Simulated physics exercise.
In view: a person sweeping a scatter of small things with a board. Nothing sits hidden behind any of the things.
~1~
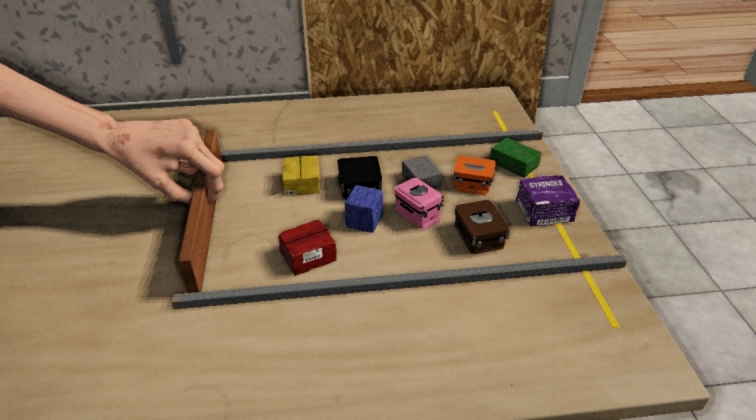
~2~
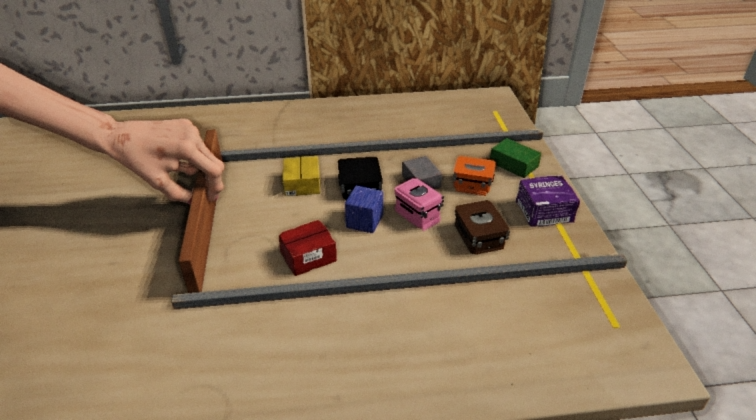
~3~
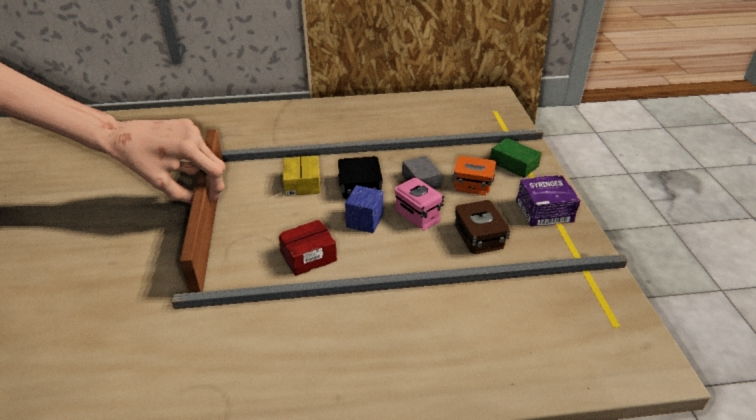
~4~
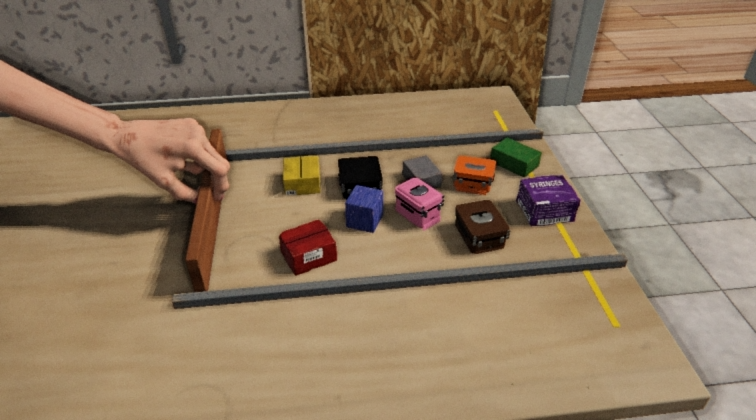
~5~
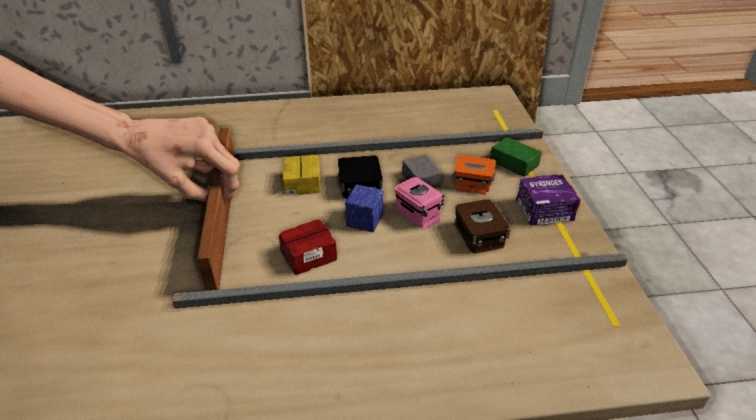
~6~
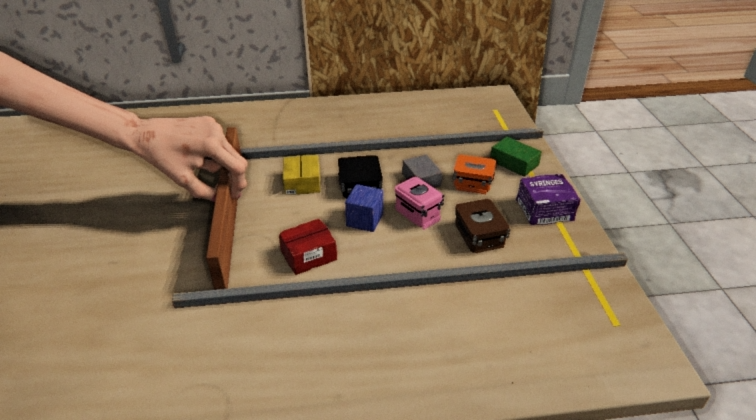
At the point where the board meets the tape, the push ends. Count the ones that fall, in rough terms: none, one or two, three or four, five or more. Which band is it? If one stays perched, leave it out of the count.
The band is five or more.
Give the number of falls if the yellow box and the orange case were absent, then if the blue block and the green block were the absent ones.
Fallen: 4 in the first try, 5 in the other.
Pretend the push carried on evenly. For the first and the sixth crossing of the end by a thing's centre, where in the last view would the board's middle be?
(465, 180) and (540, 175).
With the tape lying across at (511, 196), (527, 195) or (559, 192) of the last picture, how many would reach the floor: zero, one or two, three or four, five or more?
Lab note - tapes per position, in order: Three or four; at least five; more than four.
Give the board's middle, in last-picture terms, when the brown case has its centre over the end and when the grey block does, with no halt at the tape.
The middle would be close to (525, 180) and then close to (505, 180).
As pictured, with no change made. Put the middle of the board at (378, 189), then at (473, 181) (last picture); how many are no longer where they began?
Counts: 7 / 10.
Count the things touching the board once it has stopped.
The count is 4.
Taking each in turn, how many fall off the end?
6.
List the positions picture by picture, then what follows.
Purple box (547, 201); green block (515, 157); orange case (474, 176); board (204, 203); tape (542, 195), in the first frame.
Green block (515, 158); grey block (422, 174), in the second frame.
Orange case (474, 176); blue block (365, 209), in the third frame.
Purple box (547, 200); pink case (418, 203), in the fourth frame.
Green block (515, 156); red box (308, 246), in the fifth frame.
Purple box (547, 199); green block (515, 156); orange case (474, 174); board (227, 201); tape (542, 193), in the sixth frame.
A little later, none off yet; purple box at rest near (547, 199); green block at rest near (515, 156); orange case at rest near (474, 174).
Next, none off yet; purple box moving near (555, 200); green block at rest near (520, 154); orange case shifted well along near (563, 178).
When it is over, the number that fall off is five or more; down, pink case, grey block, brown case, orange case, green block and purple box.
